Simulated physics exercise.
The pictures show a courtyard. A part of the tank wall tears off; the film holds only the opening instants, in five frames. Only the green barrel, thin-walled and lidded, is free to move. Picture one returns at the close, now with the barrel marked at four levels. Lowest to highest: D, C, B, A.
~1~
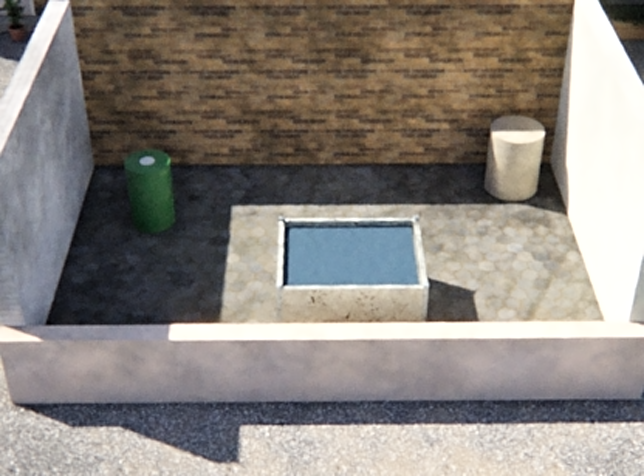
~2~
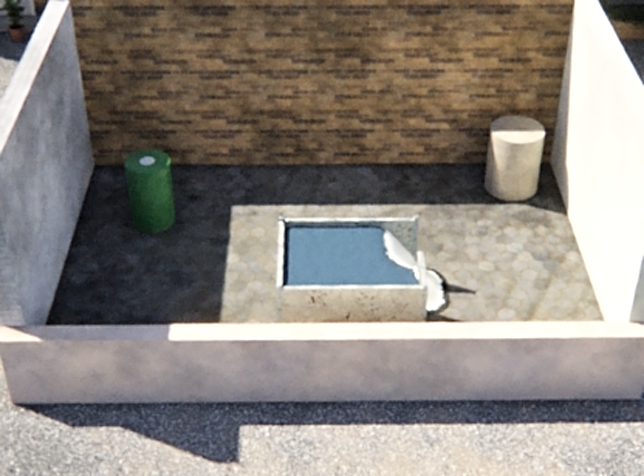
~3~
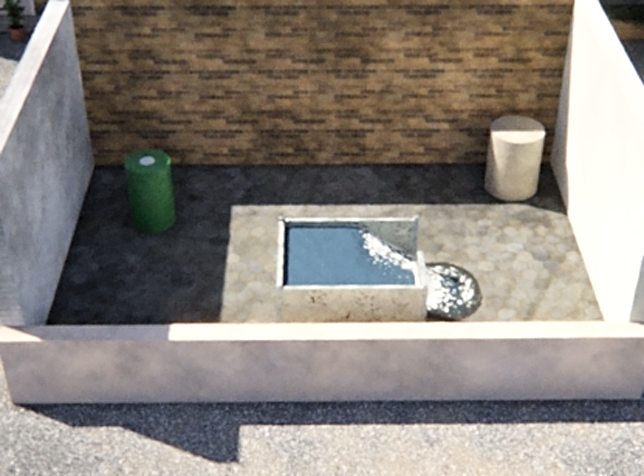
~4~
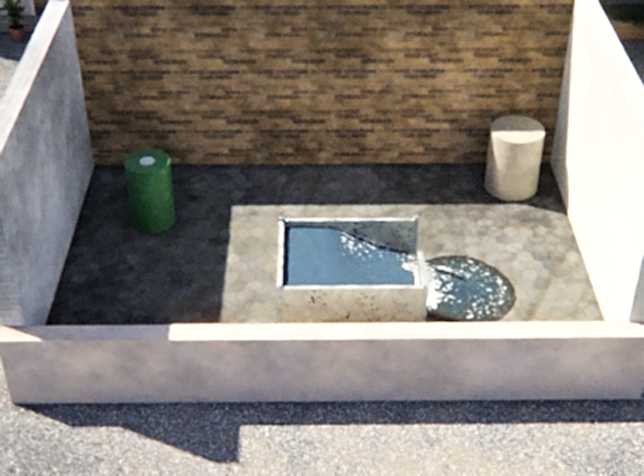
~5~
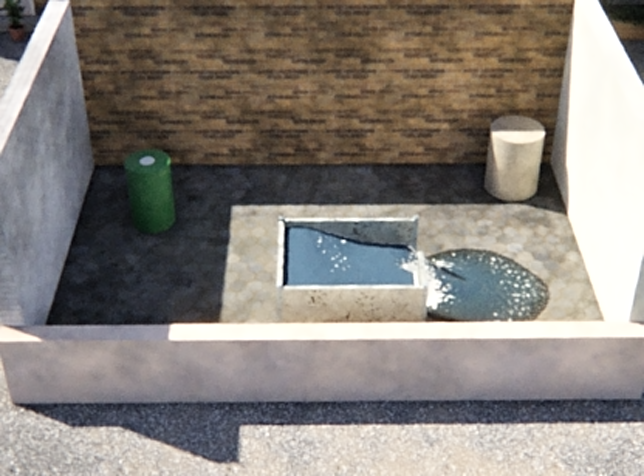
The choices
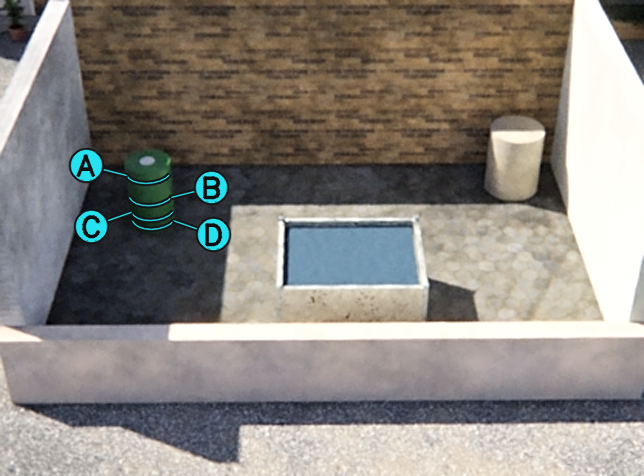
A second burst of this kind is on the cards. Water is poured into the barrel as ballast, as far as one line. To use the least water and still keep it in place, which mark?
Take D.
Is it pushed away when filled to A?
No, not at all.
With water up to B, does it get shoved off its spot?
No.
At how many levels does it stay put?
All of them.
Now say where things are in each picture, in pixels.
The first picture shows lid of the green barrel at (147, 161); tank full, its middle at (350, 258).
In the second picture, 1 % of the ground wet, in view closest to the barrel at (433, 273).
In the third picture, 3 % of the ground wet, in view closest to the barrel at (432, 266).
In the fourth picture, 5 % of the ground wet, in view closest to the barrel at (435, 266).
The fifth picture shows lid of the green barrel at (147, 161); 8 % of the ground wet, in view closest to the barrel at (438, 263).
On the marked copy, A at (146, 183); B at (148, 205); C at (150, 220); D at (151, 229); from the bottom up D, C, B, A.
With A, it does not move.
With B, it does not move.
With C, it does not move.
With D, it does not move.
